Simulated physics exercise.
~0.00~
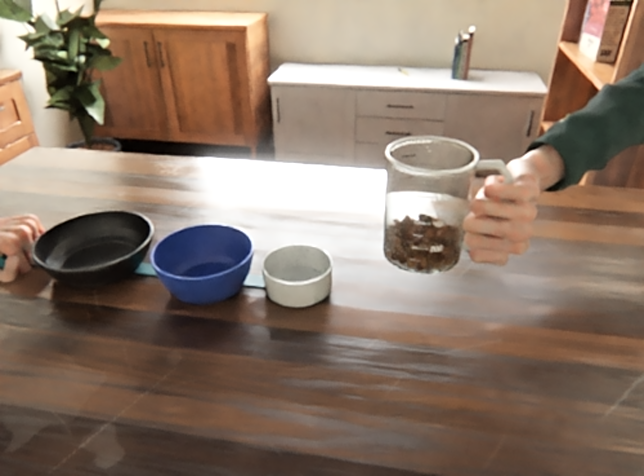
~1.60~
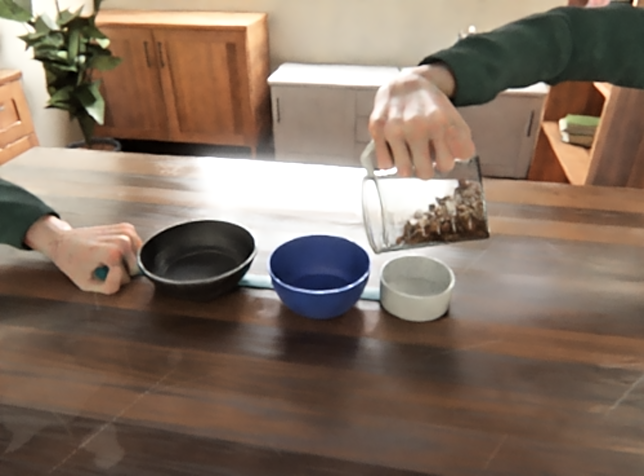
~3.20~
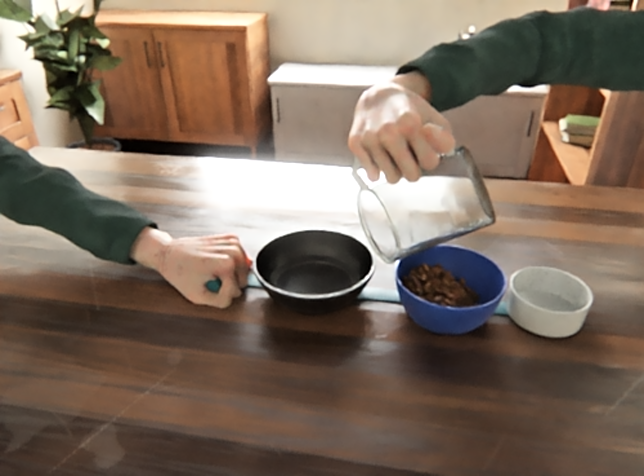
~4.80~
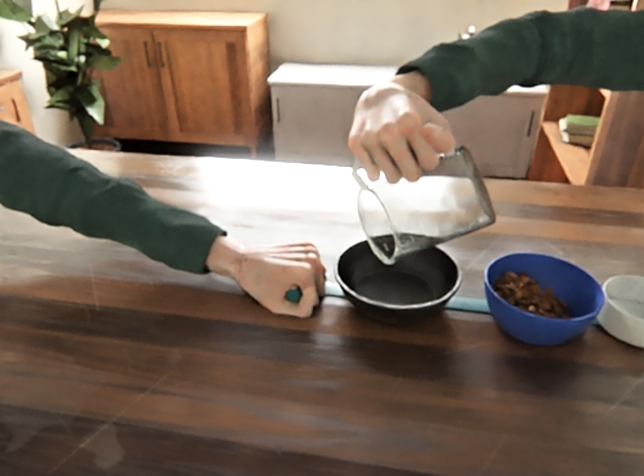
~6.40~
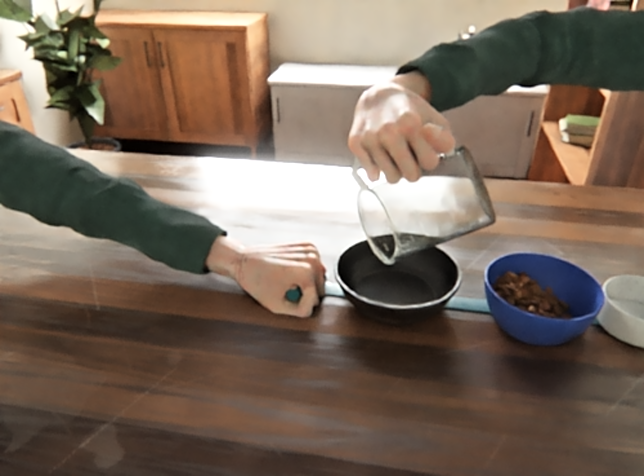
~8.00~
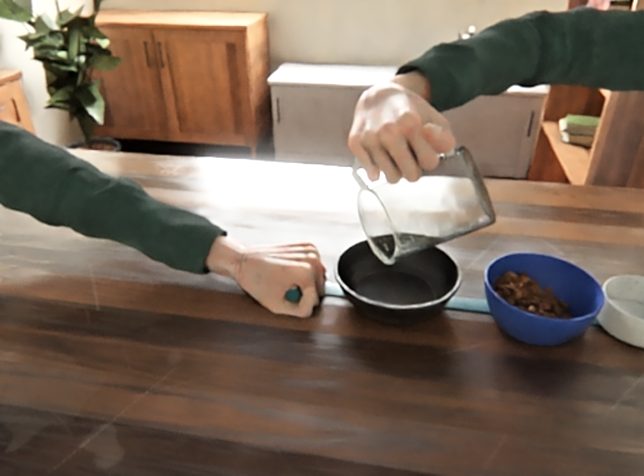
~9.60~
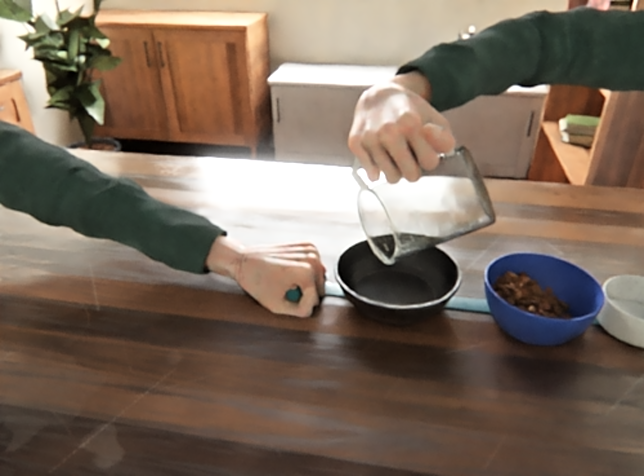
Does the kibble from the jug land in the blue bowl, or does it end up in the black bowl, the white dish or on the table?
The kibble lands in the blue bowl and stays there, while the black bowl, the white dish and the table get none of it.
